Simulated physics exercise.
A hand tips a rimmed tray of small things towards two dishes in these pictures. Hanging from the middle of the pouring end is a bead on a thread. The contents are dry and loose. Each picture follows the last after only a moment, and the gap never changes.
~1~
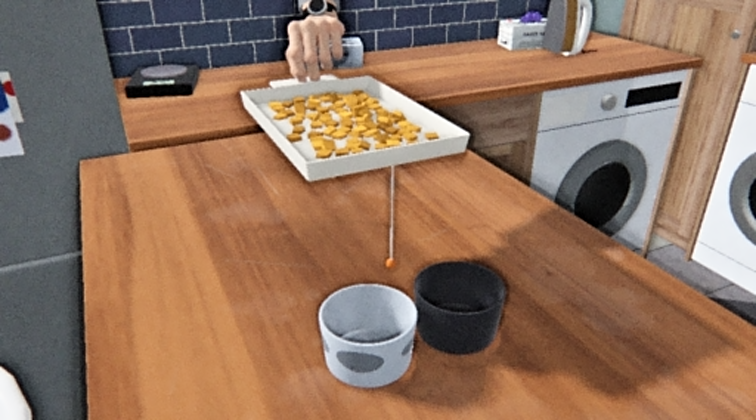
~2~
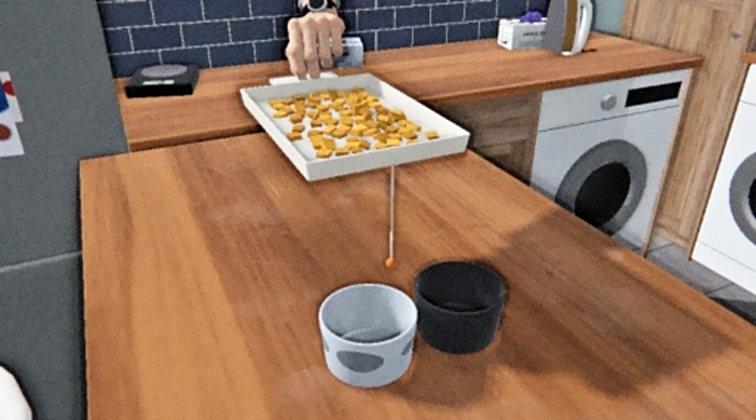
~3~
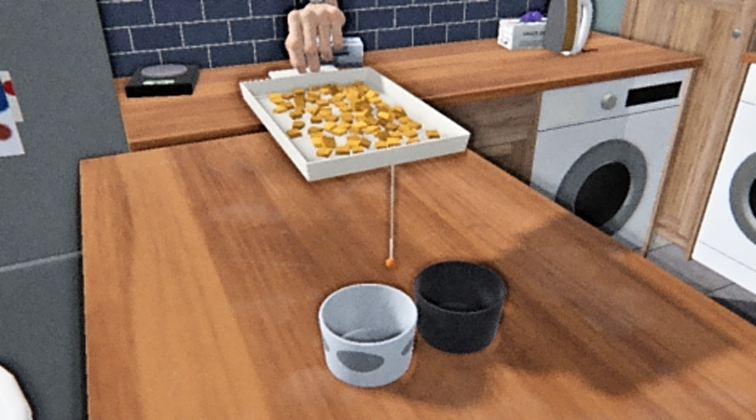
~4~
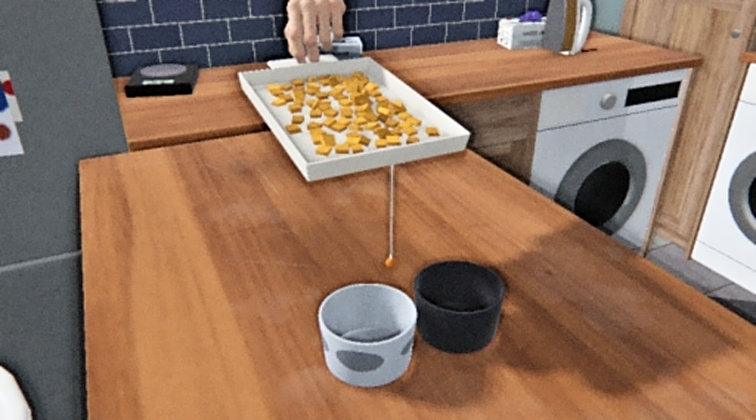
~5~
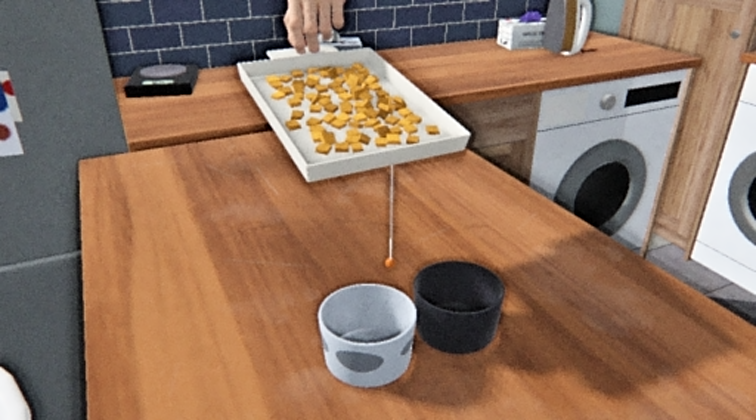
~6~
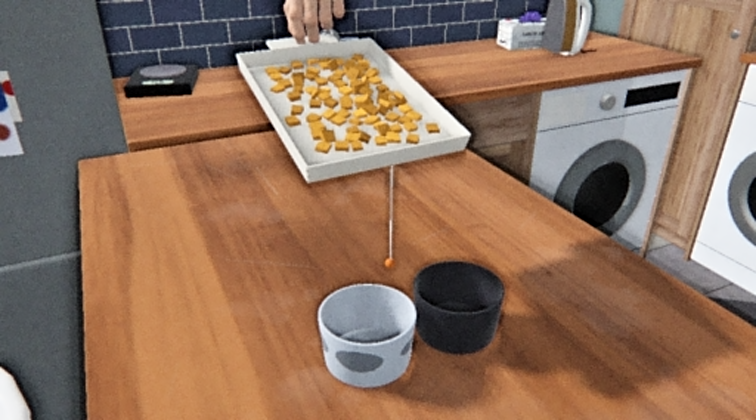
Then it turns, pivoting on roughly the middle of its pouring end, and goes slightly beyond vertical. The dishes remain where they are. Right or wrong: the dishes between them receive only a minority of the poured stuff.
Wrong, they get over half.
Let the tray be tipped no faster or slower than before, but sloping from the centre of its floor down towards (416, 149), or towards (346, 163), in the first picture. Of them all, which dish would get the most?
First try: The dish to the right; second try: The dish to the left.
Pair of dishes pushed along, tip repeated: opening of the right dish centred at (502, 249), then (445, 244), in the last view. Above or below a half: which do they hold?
First place: Short of half; second place: Short of half.
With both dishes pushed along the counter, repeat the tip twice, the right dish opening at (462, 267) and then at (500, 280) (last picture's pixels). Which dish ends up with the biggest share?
Well, first the one further left, then the one further left.
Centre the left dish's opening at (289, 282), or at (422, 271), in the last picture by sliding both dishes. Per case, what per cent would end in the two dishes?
0 %, 20 %.
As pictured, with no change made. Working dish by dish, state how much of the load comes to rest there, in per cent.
50 per cent goes to the left dish and 30 per cent to the right dish.
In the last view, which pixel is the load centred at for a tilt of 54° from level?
The load is centred about (377, 110).
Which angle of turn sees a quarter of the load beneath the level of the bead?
Angle: Close to 105°.
Soon, tray tipped steeply; all on the tray.
A while on, tray tipped right over; nearly all on the tray; a stray few in the left dish; a stray few in the right dish; a stray few outside both.
Towards the end, tray tipped past a quarter turn; about half in the left dish; about a third in the right dish; about a quarter outside both.
Finally, tray tipped past a quarter turn; about half in the left dish; about a third in the right dish; about a quarter outside both.
